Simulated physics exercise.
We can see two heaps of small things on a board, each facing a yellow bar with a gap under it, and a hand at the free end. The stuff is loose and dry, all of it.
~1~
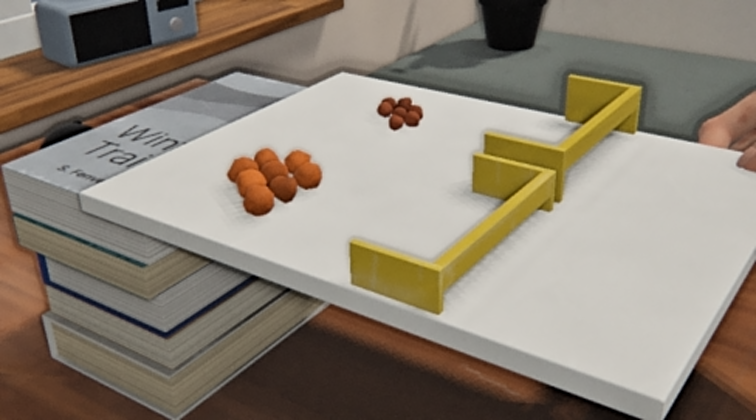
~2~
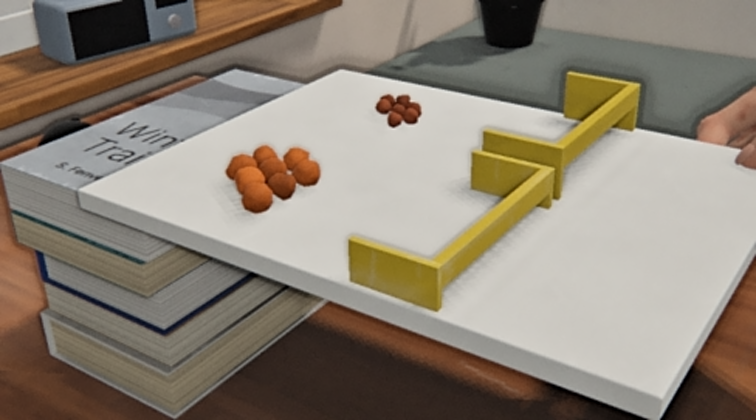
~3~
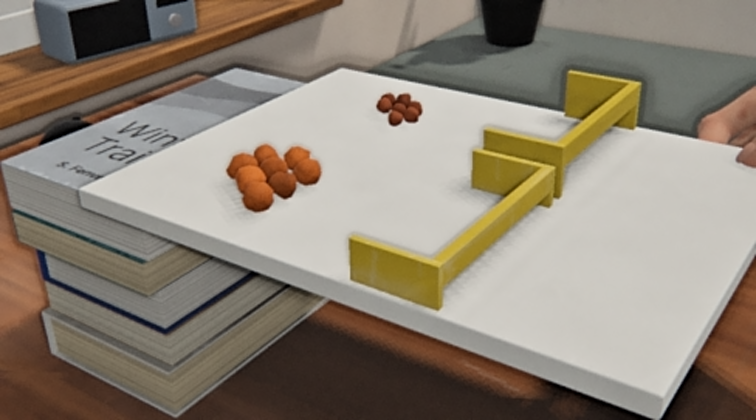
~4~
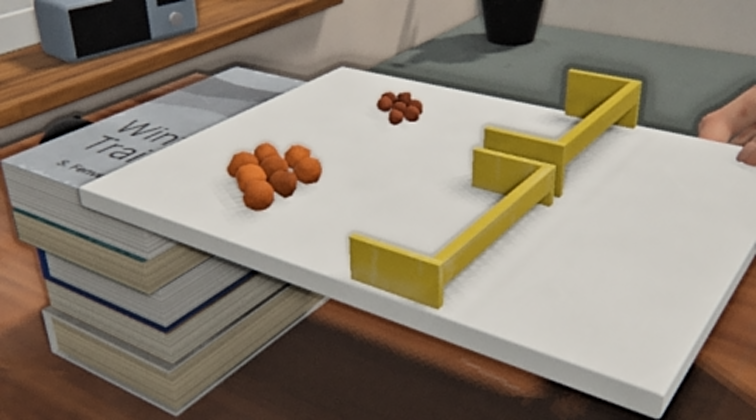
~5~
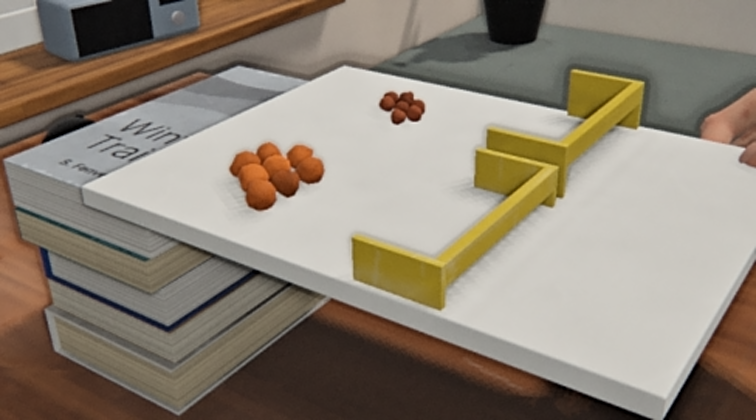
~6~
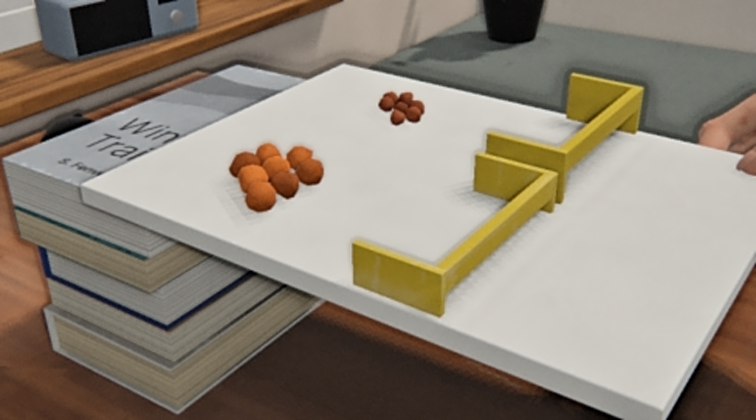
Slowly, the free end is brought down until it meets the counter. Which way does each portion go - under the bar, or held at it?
In the end the nearer portion is held at the bar, the farther portion is under and beyond the bar.
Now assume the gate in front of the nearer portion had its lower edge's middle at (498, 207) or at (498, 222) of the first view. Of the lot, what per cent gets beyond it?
I'd say around 100 in a hundred, and around 100 in a hundred after that.
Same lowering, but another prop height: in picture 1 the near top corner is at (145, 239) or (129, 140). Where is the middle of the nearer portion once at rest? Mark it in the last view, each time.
Roughly (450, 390) first, then (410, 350).
Then, 0.39 s later than the last frame, board sloping at 10°; nearer portion where it was; farther portion where it was.
Then, 0.89 s later than the last frame, board sloping at 21°; nearer portion on its way down; farther portion on its way down.
Then, 1.42 s later than the last frame, board resting at 31°; nearer portion has reached its gate; farther portion every one past its gate.
When it is over, board resting at 31°; nearer portion gathered behind its gate; farther portion every one past its gate.
